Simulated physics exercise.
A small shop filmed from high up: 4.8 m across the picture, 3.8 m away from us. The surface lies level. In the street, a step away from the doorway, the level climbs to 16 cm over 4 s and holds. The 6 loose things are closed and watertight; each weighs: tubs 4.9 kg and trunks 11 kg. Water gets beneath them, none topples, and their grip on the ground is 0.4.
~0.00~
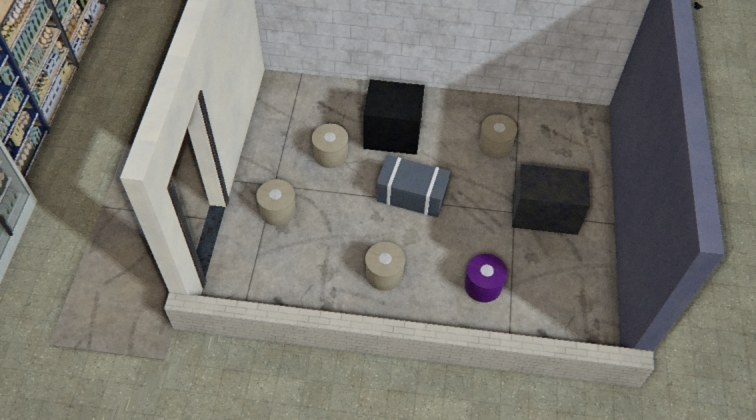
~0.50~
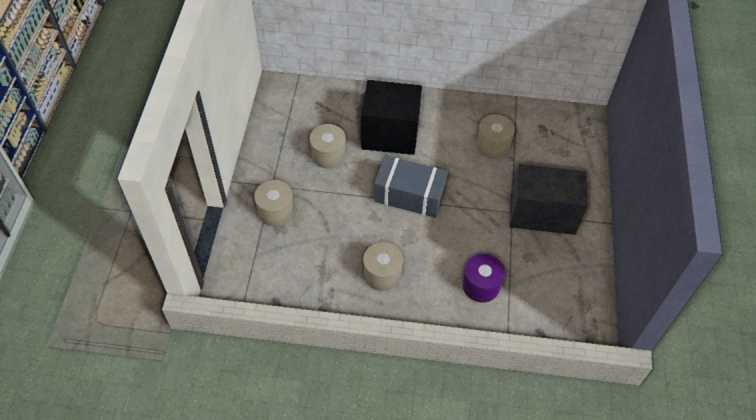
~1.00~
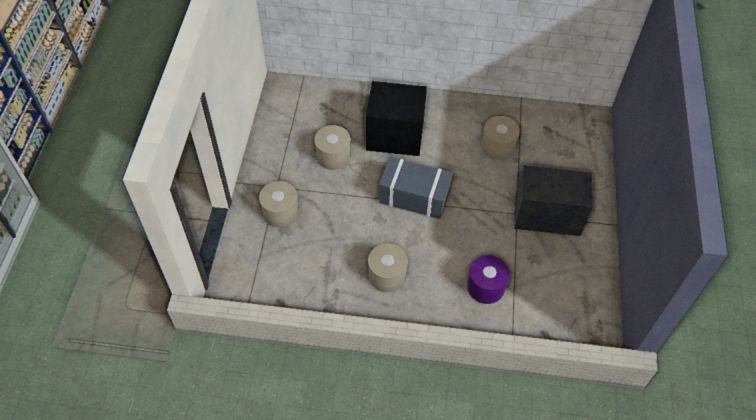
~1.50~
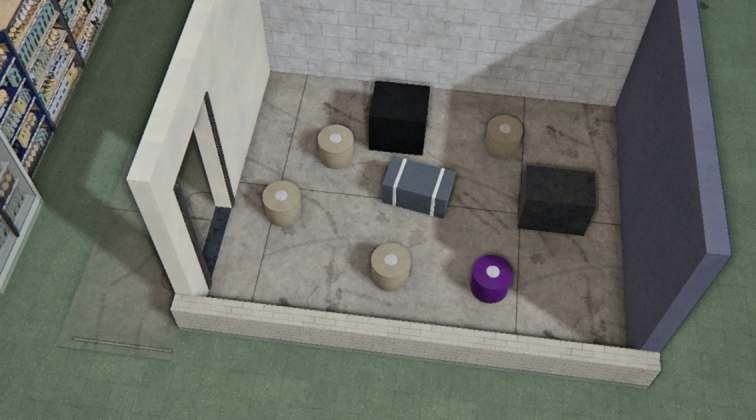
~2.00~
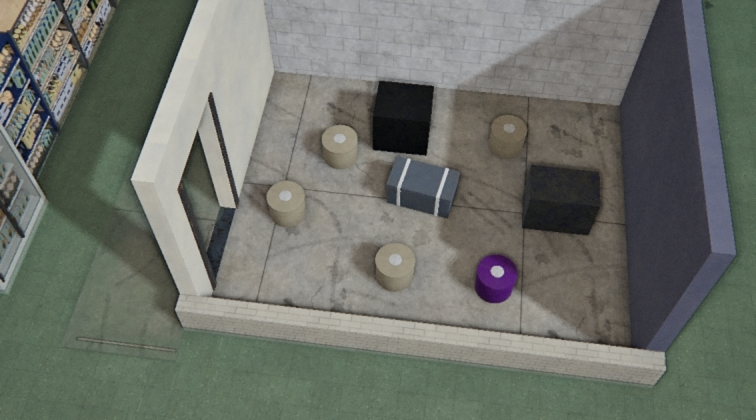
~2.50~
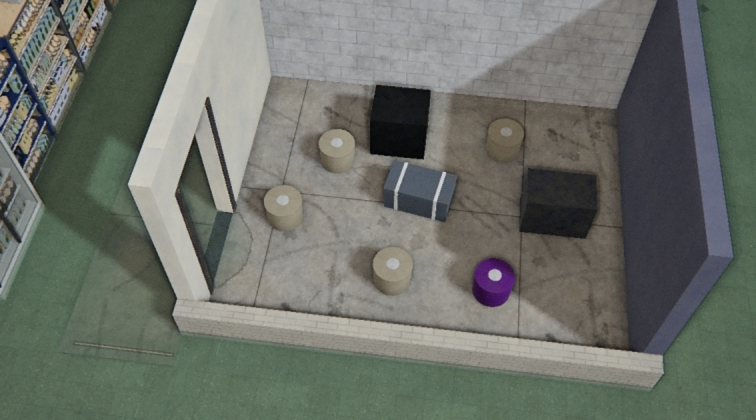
Greenish water spreads across the ground outside a small open-topped shop, gradually covers the paved patch by the doorway, then tints the threshold, while the tan tubs, purple tub and dark trunks inside stay in place.
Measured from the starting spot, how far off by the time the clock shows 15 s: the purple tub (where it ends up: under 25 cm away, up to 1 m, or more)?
Purple tub ends far away.
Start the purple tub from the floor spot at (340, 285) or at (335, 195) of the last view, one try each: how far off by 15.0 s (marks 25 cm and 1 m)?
In that order: It gets carried off; it travels far.
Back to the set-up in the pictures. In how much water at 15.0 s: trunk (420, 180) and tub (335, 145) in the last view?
About 7 and 4 cm.
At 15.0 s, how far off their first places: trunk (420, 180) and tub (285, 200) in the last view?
In that order: 140 cm, 350 cm.
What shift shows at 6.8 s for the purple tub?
Roughly 40 cm by then.
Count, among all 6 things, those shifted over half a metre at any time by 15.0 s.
5 of them.
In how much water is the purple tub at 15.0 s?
About 10 cm.
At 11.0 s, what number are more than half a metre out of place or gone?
I count 4.
After 3.5 s the purple tub is near (495, 275), 0.0 m from its start, aground; 0 afloat.
After 6.8 s the purple tub is near (531, 277), 0.4 m from its start, aground; 1 afloat.
After 11.0 s the purple tub is near (601, 269), 1.2 m from its start, afloat; 3 afloat.
After 15.0 s the purple tub is near (614, 250), 1.4 m from its start, afloat; 6 afloat.
